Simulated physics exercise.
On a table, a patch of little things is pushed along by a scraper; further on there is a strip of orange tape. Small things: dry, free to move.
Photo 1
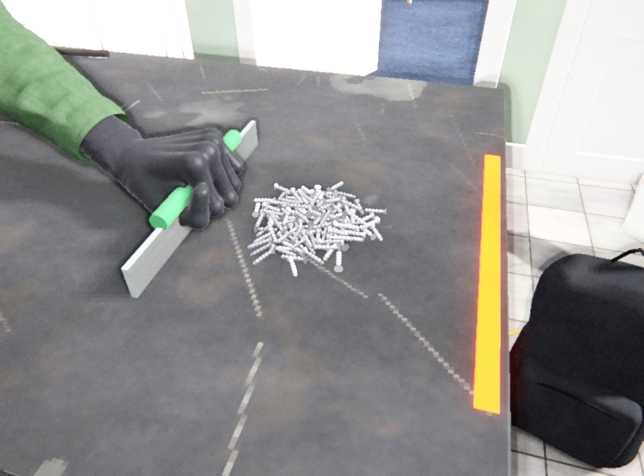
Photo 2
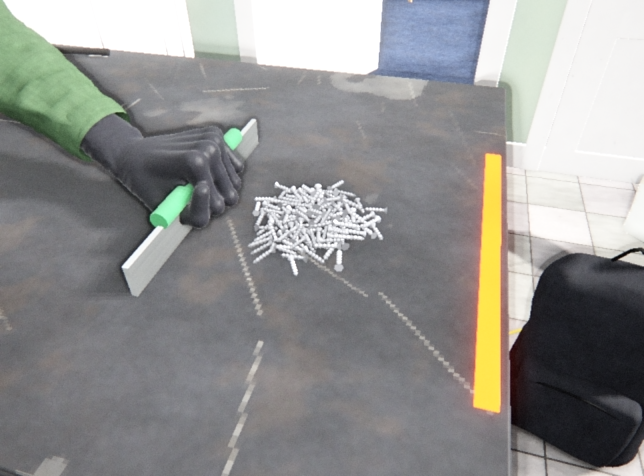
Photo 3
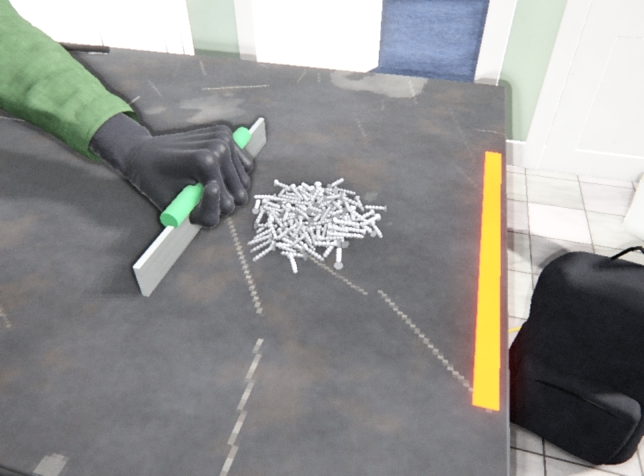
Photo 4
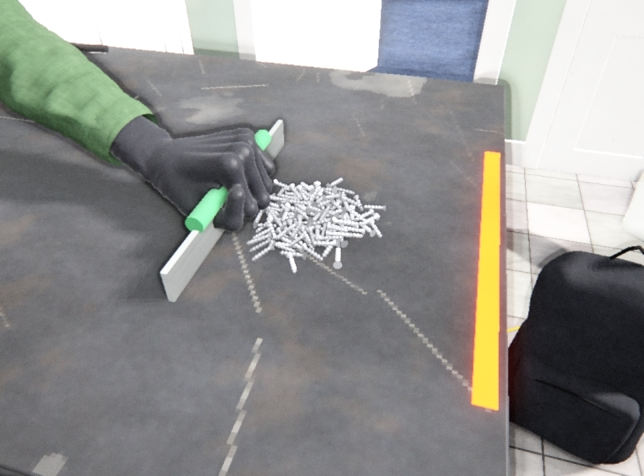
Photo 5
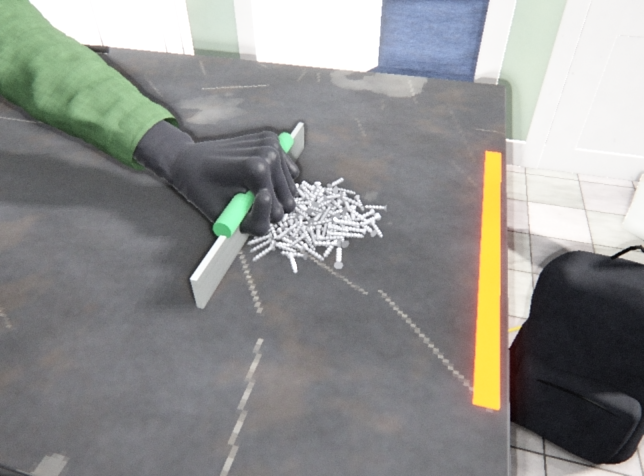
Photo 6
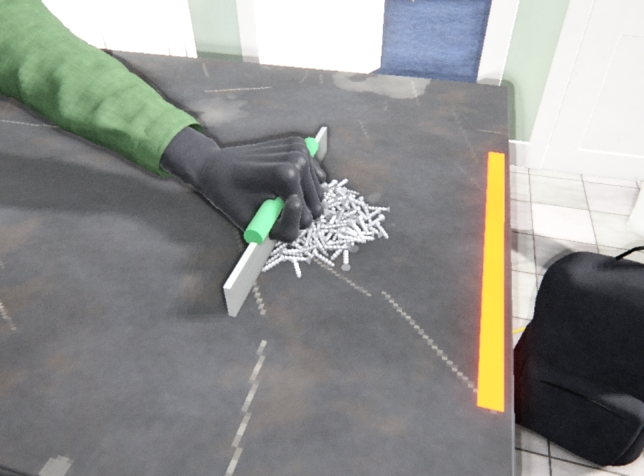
The clip opens on a gloved hand in a green sleeve holding a scraper still beside a heap of steel screws on a dark tabletop, with orange tape near the right edge. The hand then slides the scraper rightward, meets the heap's left side and pushes screws slightly to the right.
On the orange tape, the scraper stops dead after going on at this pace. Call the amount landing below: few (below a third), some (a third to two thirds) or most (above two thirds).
Most.
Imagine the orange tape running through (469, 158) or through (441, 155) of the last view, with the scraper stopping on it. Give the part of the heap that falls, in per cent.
Note: Case one 40 in a hundred; case two 0 in a hundred.
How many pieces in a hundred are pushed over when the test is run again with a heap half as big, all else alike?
It comes out near 100 per cent of the heap.
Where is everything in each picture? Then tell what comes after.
The first frame shows scraper at (142, 267), at rest; orange tape at (493, 164), right by the edge; edge at (508, 257); the heap at (316, 213), steel screws.
The second frame shows scraper at (142, 266), at rest.
The third frame shows scraper at (153, 266); the heap at (316, 210).
The fourth frame shows scraper at (179, 271).
The fifth frame shows scraper at (207, 277); the heap at (316, 210), a stray few pushed along.
The sixth frame shows scraper at (239, 284); orange tape at (496, 162); edge at (512, 255); the heap at (322, 220), about two thirds pushed along.
Soon, scraper still moving, near (396, 207); heap all on the table, its front near (475, 238).
A while on, scraper stopped at the orange tape; heap most over the edge.
Towards the end, scraper stopped at the orange tape; heap nearly all over the edge.
Finally, scraper stopped at the orange tape; heap nearly all over the edge.
